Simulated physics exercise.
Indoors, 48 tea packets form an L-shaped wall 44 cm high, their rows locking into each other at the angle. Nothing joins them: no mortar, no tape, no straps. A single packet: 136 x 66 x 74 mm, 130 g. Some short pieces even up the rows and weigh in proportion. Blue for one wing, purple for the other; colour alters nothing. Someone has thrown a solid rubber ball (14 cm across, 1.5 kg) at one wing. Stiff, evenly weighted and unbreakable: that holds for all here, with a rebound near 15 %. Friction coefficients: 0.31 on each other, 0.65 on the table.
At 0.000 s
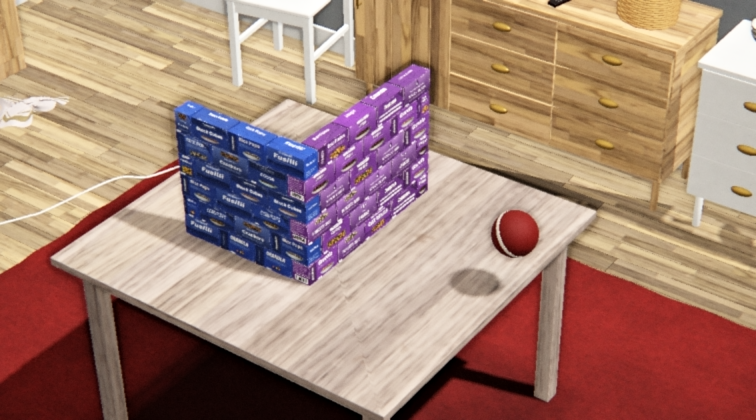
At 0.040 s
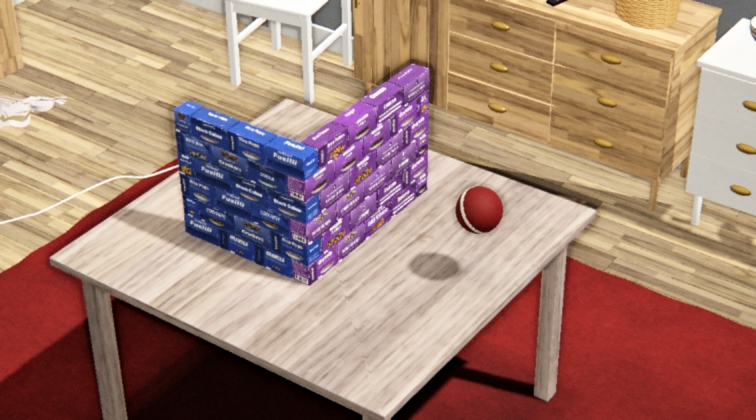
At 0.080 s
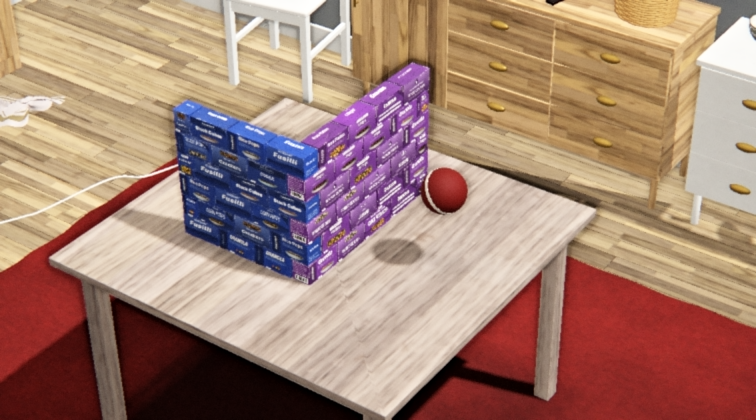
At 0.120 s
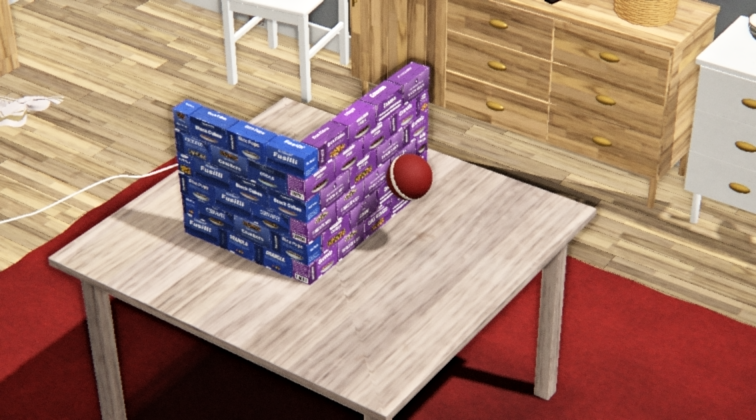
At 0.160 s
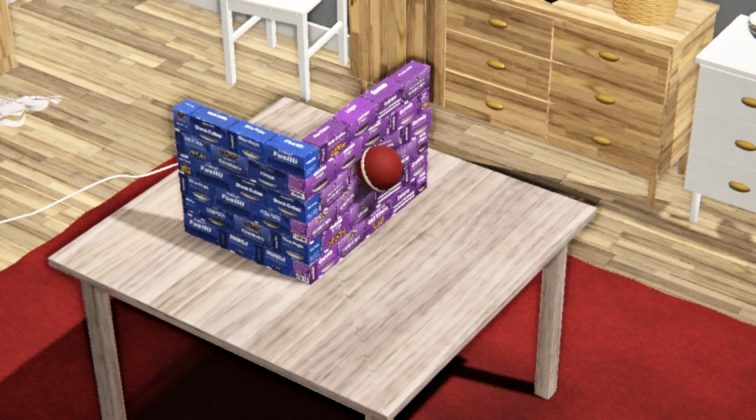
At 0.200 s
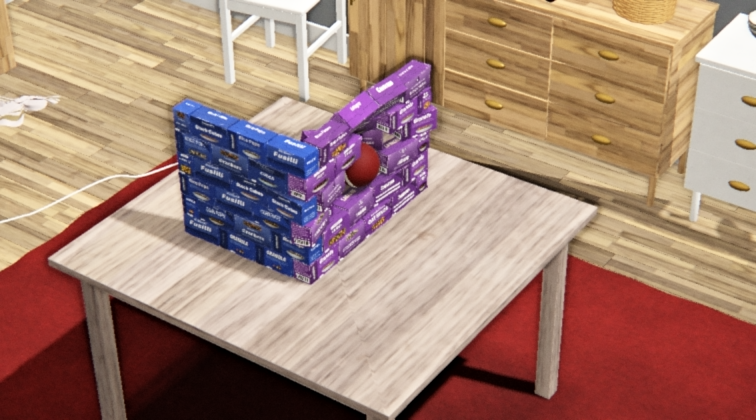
L-shaped wall of blue and purple packets on a wooden table, a red ball flying leftward and pushing into the purple wing.
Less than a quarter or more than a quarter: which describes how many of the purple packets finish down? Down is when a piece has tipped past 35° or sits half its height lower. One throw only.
Finishing down: Upwards of a quarter.
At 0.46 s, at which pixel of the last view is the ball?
It should be about (220, 138) in pixels.
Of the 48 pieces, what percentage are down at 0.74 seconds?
25 per cent at that moment.
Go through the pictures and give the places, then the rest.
In the first picture (places mark the middle of the side facing us; the camera moves round a little), ball (515, 234) 43 cm from contact, 3.2 m/s; top purple packet (363, 129); top blue packet (285, 164); nothing disturbed.
The second picture shows ball (479, 210) 30 cm from contact, 3.1 m/s; top purple packet (363, 128).
The third picture shows ball (444, 191) 18 cm from contact, 3.0 m/s; top purple packet (363, 127).
The fourth picture shows ball (410, 177) 6 cm from contact, 3.0 m/s; top purple packet (363, 127).
The fifth picture shows ball (379, 169) after contact, 2.2 m/s; top purple packet (363, 125) leaning 7°; 8 disturbed, none down.
The sixth picture shows ball (357, 164) after contact, 2.2 m/s; top purple packet (361, 124) leaning 36°; top blue packet (285, 162); 1 of the 27 purple packets down, 16 disturbed in all.
After 0.28 s, ball still moving; 7 of the 27 purple packets down (7 of 48 in all colours); top purple packet on its side; top blue packet shifted 7 mm.
After 0.46 s, ball still moving; 9 of the 27 purple packets down (9 of 48 in all colours); top purple packet on its side; top blue packet shifted 11 mm.
After 0.74 s, ball still moving; 11 of the 27 purple packets down (11 of 48 in all colours); top purple packet leaning 15°, 18 cm lower; top blue packet shifted 6 mm.
After 1.10 s, ball still moving; 11 of the 27 purple packets down (11 of 48 in all colours); top purple packet upside down; top blue packet shifted 6 mm.
At rest (1.7 s), ball rolling away; 11 of the 27 purple packets down (11 of 48 in all colours); top purple packet upside down; top blue packet shifted 7 mm. That is 41 per cent. As the last picture would show them, middles, top purple packet near (349, 188), top blue packet near (293, 158).
